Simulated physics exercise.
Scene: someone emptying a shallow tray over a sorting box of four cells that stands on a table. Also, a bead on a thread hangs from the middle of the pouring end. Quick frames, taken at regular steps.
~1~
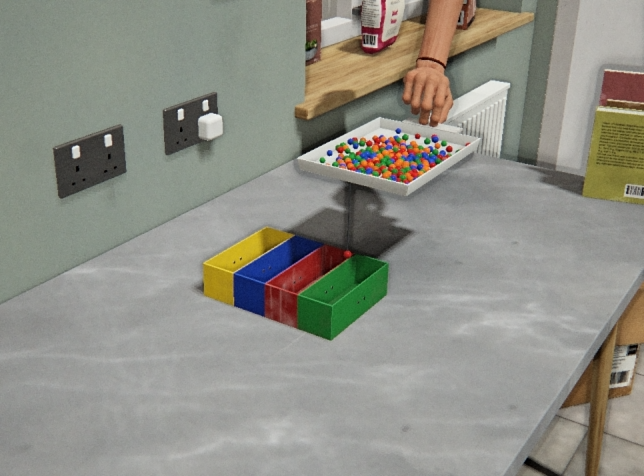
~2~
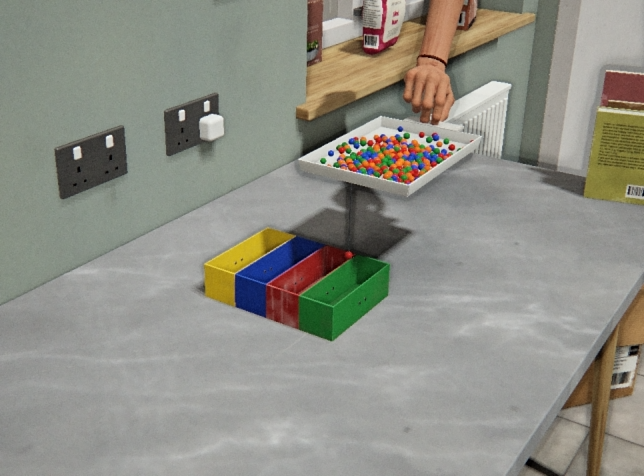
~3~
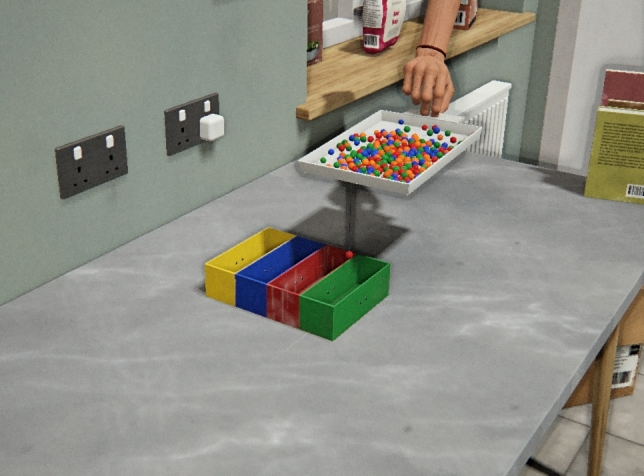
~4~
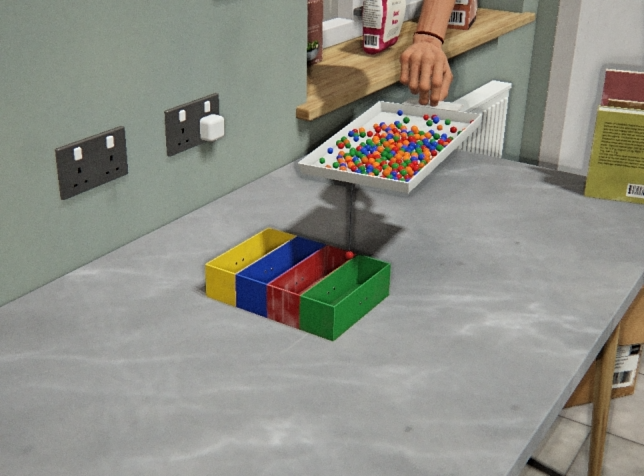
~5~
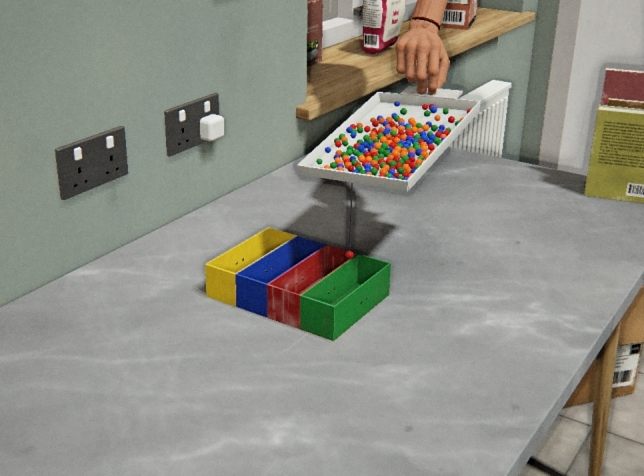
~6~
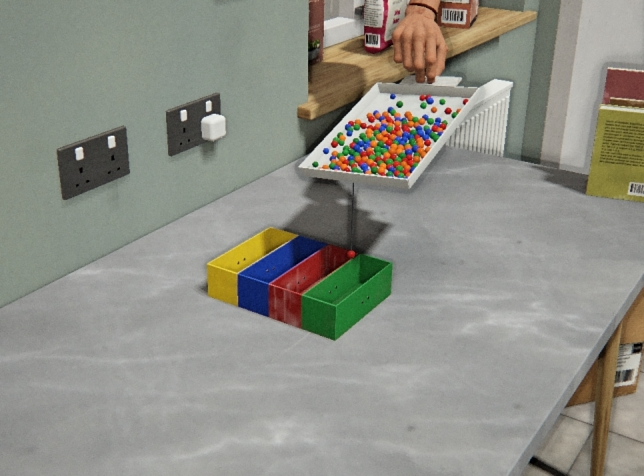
On a grey table by a green wall, a hand holds a white tray of colourful plastic beads, nearly level, above a box with yellow, blue, red and green cells. The hand slowly raises the far end, tipping the tray toward its left front corner, and most beads begin to move.
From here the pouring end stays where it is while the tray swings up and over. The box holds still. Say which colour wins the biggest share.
Blue wins the biggest share.
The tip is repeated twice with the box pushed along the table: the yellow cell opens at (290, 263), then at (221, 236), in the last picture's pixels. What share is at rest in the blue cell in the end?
The first try yields 20% and the second yields 0%.
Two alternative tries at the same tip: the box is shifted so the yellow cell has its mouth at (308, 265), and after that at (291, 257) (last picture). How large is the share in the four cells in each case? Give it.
Trial 1 near 50 %, trial 2 near 90 %.
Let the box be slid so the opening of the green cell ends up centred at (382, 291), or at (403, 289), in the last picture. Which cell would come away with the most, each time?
Attempt 1 - the yellow one; attempt 2 - yellow.
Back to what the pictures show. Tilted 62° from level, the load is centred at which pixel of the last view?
The middle of the pieces lands at roughly (335, 158).
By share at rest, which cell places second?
Ranked number two: The red cell.
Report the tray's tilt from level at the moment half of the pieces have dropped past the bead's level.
Approx. reading: About 90°.
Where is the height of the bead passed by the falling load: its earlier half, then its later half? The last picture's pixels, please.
The opening part goes through (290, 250); what follows goes through (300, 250).
Shortly afterwards, tray tipped steeply; the bulk on the tray; only a few in the blue cell; only a few in the red cell; a little falling or outside the box.
Next, tray tipped right over; a little on the tray; near half in the blue cell; near a quarter in the red cell; a little in the yellow cell; a little in the green cell; a little falling or outside the box.
Some moments later, tray tipped past a quarter turn; near two thirds in the blue cell; near a quarter in the red cell; a little in the green cell; a little in the yellow cell; only a few falling or outside the box.
In the end, tray tipped past a quarter turn; near two thirds in the blue cell; near a quarter in the red cell; a little in the green cell; a little in the yellow cell; only a few outside the box.
